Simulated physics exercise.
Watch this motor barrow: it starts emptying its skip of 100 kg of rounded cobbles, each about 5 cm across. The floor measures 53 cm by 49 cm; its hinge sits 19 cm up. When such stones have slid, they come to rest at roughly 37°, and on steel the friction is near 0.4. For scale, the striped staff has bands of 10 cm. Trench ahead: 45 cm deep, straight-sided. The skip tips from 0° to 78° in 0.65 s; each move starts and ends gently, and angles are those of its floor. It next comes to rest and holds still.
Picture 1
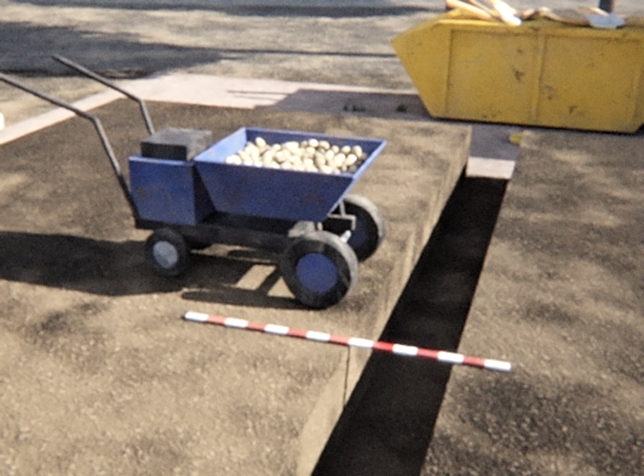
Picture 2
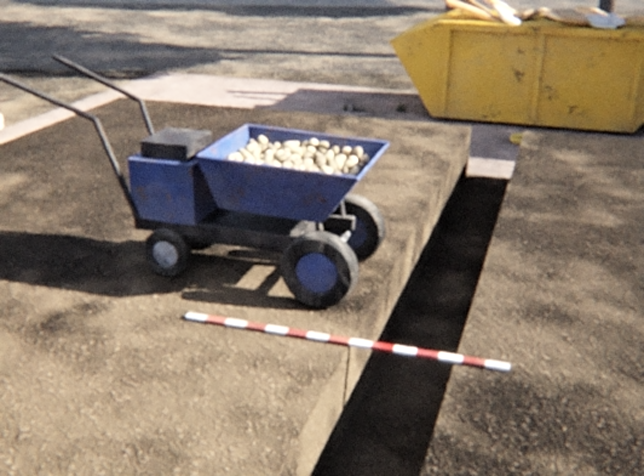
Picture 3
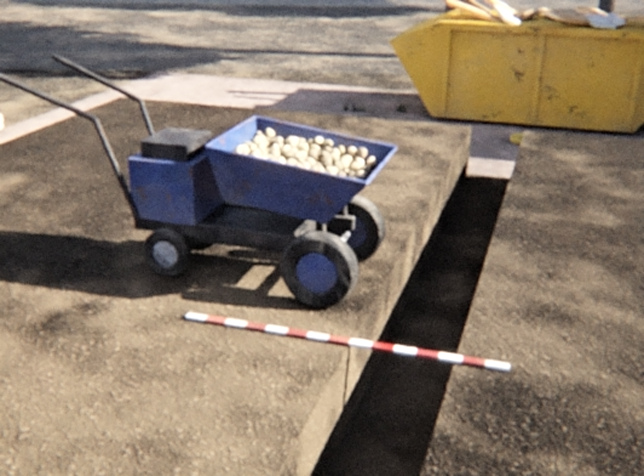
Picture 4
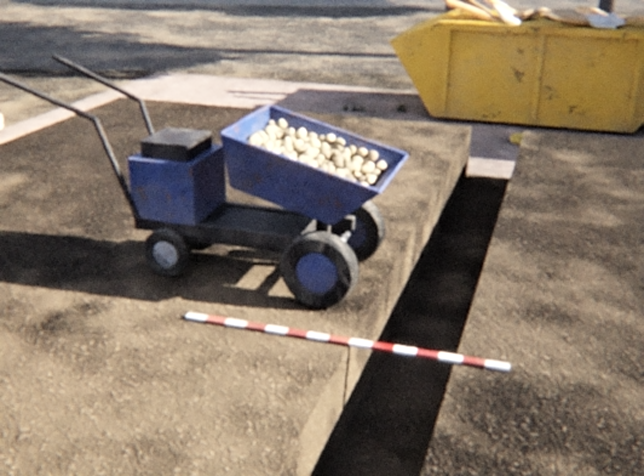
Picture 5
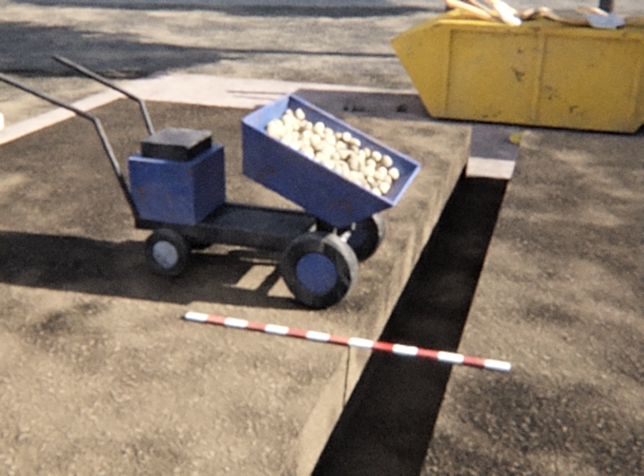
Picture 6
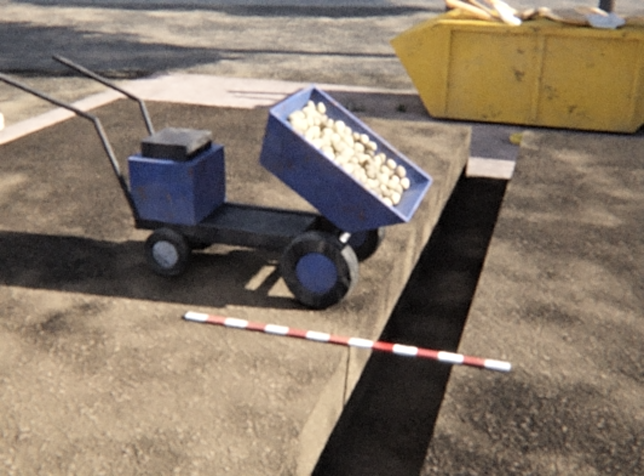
A blue motor barrow standing still beside a straight trench, its skip of pale rounded cobbles tilting steadily down to the right.
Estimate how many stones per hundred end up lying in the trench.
49 %.
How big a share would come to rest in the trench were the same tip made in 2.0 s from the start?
It'd be some 70 per cent.
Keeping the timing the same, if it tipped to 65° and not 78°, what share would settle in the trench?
Then about 45 per cent.
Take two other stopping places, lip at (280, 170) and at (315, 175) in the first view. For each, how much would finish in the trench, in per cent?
Result: Close to 100 then close to 95 per cent.
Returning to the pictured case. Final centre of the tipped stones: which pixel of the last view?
Middle at around (481, 299), I'd say.
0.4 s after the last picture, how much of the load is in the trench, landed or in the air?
I'd say near 20 per cent at that time.
Then, 0.2 s after the last picture the floor is at 66°, 100 % in the skip; the foremost stones are at (426, 243).
Then, 0.4 s after the last picture the floor is at 78°, 58 % in the skip, 19 % in the trench, 22 % past the trench; the foremost stones are at (512, 302).
Then, 0.8 s after the last picture the floor is at 78°, 8 % in the skip, 40 % in the trench, 53 % past the trench; the foremost stones are past the picture's edge.
Then, 2.8 s after the last picture the floor is at 78°, 0 % in the skip, 49 % in the trench, 51 % past the trench; the foremost stones are past the picture's edge.
